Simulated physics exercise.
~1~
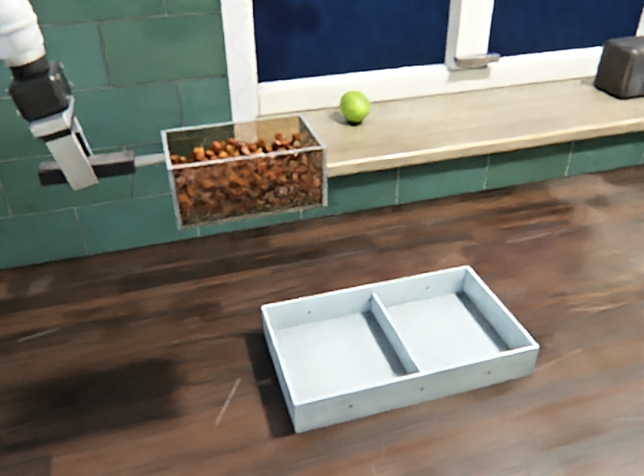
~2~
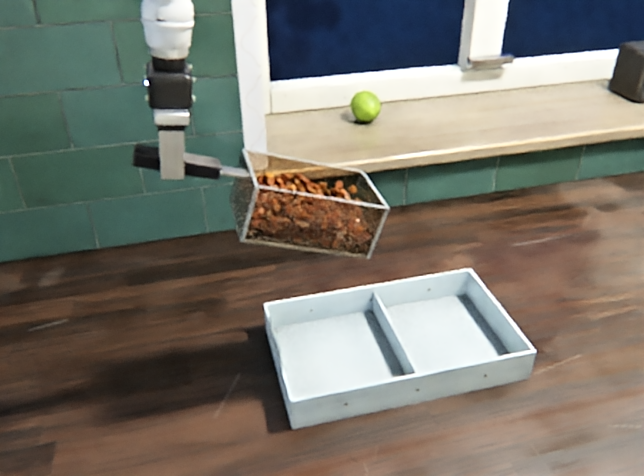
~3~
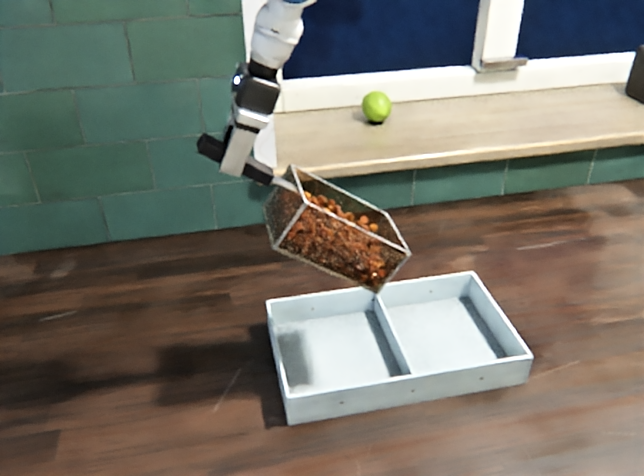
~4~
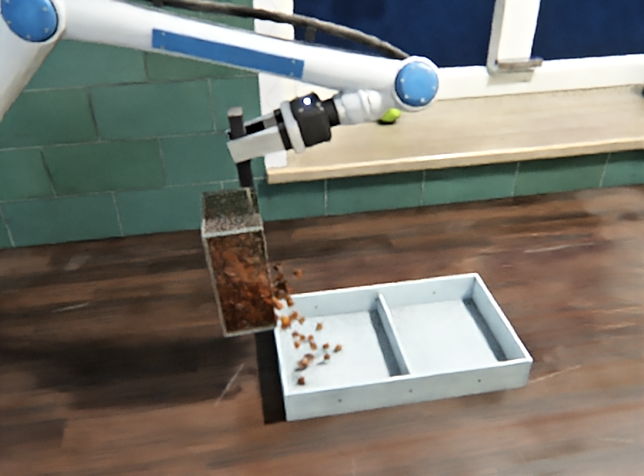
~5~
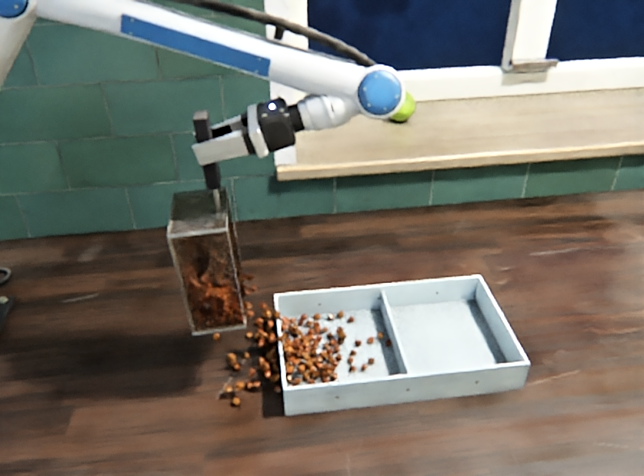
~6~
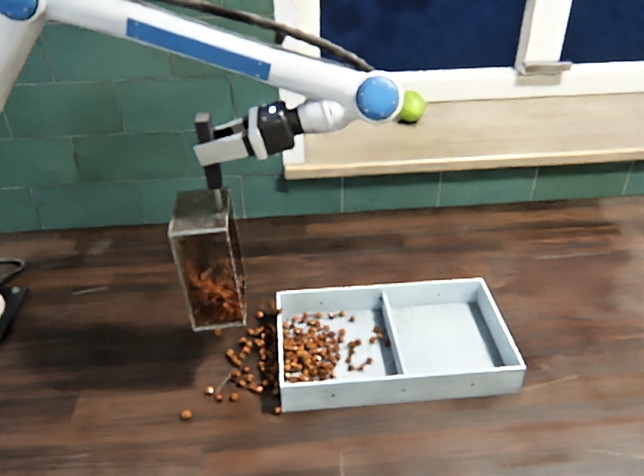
On a dark wooden tabletop before a green tiled wall and a pale window ledge, seen from slightly above, a robot arm holds a clear box heaped with reddish-brown pellets. A light grey tray with two compartments sits on the table, and a green apple rests on the ledge. The arm carries the box right and down toward the tray, tilting it as it goes. It then swings the box upright on end, and pellets pour into the left compartment. The box shifts left while pellets spill over the tray's edge. Finally it holds still with many pellets inside, the right compartment empty and strays scattered on the table.
